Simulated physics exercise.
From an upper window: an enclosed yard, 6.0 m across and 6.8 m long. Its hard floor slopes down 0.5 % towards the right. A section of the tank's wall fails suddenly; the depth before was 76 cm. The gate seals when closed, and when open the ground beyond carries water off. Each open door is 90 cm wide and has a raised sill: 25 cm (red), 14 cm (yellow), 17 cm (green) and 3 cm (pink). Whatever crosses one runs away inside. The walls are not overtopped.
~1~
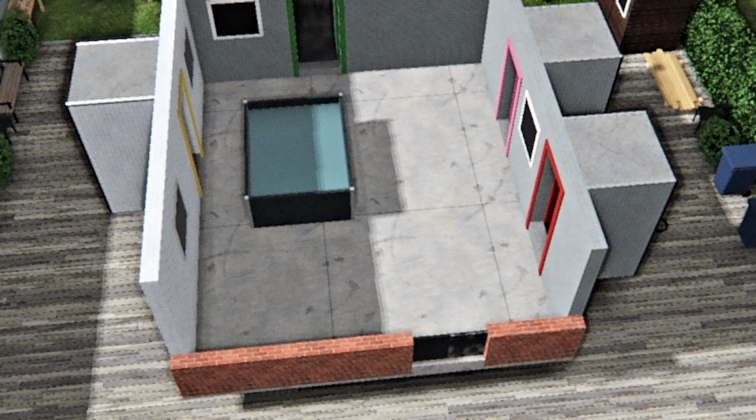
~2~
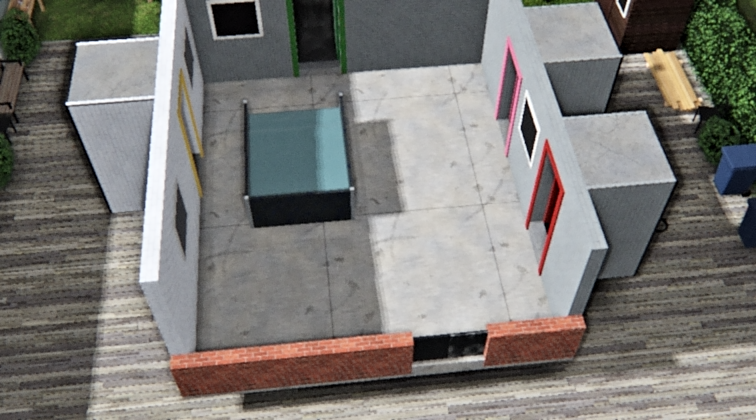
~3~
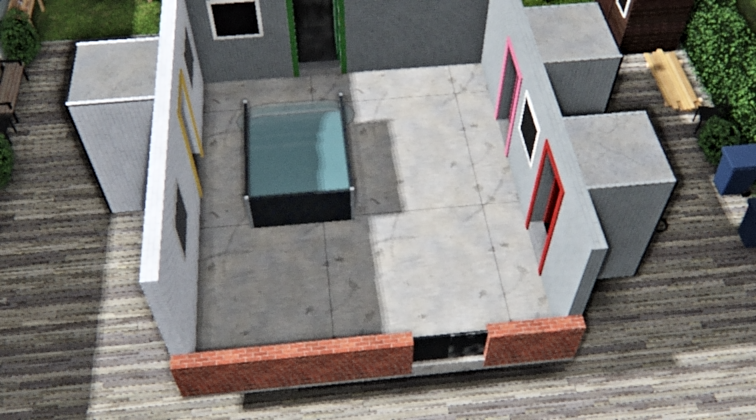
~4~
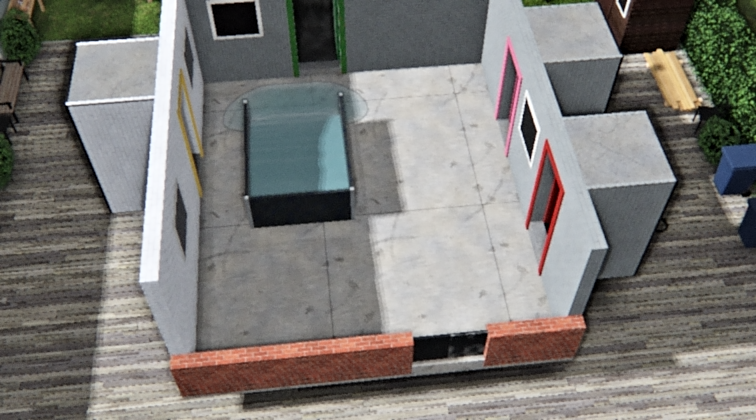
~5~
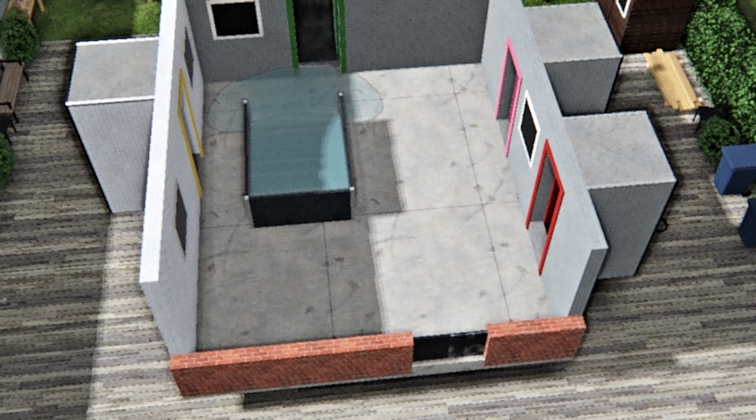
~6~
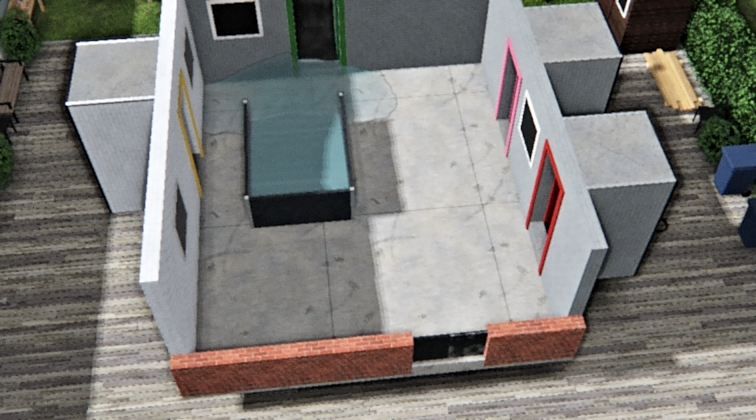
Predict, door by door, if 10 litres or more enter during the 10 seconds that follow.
The water let in: At the red door it does not reach the limit; at the yellow door it keeps below the limit; at the green door it goes over the limit; at the pink door it exceeds the limit.
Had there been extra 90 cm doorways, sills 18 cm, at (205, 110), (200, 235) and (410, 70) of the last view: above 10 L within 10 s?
In that order: Above, below, not over.
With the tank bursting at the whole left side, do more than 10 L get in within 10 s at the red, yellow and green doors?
Against that limit: Red below, yellow past it, green below.
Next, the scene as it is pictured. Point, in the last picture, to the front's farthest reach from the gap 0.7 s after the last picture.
Near (456, 71).
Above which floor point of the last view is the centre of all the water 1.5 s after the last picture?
Near (300, 127).
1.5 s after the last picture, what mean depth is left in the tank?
Roughly 26 cm on average.
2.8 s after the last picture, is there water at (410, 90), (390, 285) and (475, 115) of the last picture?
In that order: Under water, dry, flooded.
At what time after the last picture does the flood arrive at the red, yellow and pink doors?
Red 3.0 s, yellow 1.3 s, pink 1.8 s.
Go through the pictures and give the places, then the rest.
Still water, 76 cm deep, in the tank at (297, 147), in the first frame.
The front is at a hidden place, 1.0 m from the gap on the tank's far side; 0.5 m2 of floor is under water; 76 cm left at the back of the tank, in the second frame.
The front is at (350, 112), 1.2 m from the gap on the tank's far side; 1.5 m2 of floor is under water; 76 cm left at the back of the tank, in the third frame.
Water pours out on the tank's far side and has run 1.5 m, to (353, 94); typically 11 cm deep outside, 76 cm at the tank's back, in the fourth frame.
The front is at (351, 74), 2.0 m from the gap on the tank's far side; 4.6 m2 of floor is under water; 72 cm left at the back of the tank, in the fifth frame.
Water pours out on the tank's far side and has run 2.3 m, to (376, 72); typically 11 cm deep outside, 65 cm at the tank's back, in the sixth frame.
Then, 0.7 s after the last picture water covers 15 % of the floor and is deepest (56 cm) near (204, 89); red door not reached, yellow door not reached, green door 46 cm at the sill, 132 L in, pink door not reached.
Then, 1.5 s after the last picture water covers 25 % of the floor and is deepest (48 cm) near (213, 88); red door not reached, yellow door 8 cm at the sill, 0 L in, green door 41 cm at the sill, 292 L in, pink door not reached.
Then, 2.8 s after the last picture water covers 50 % of the floor and is deepest (28 cm) near (464, 70); red door not reached, yellow door 10 cm at the sill, 0 L in, green door 24 cm at the sill, 395 L in, pink door 11 cm at the sill, 15 L in.
Then, 5.3 s after the last picture water covers 85 % of the floor and is deepest (20 cm) near (196, 374); red door 5 cm at the sill, 0 L in, yellow door 7 cm at the sill, 0 L in, green door 10 cm at the sill, 407 L in, pink door 9 cm at the sill, 75 L in.
Then, 9.3 s after the last picture water covers 100 % of the floor and is deepest (14 cm) near (521, 212); red door 12 cm at the sill, 0 L in, yellow door 4 cm at the sill, 0 L in, green door 5 cm at the sill, 408 L in, pink door 6 cm at the sill, 119 L in.
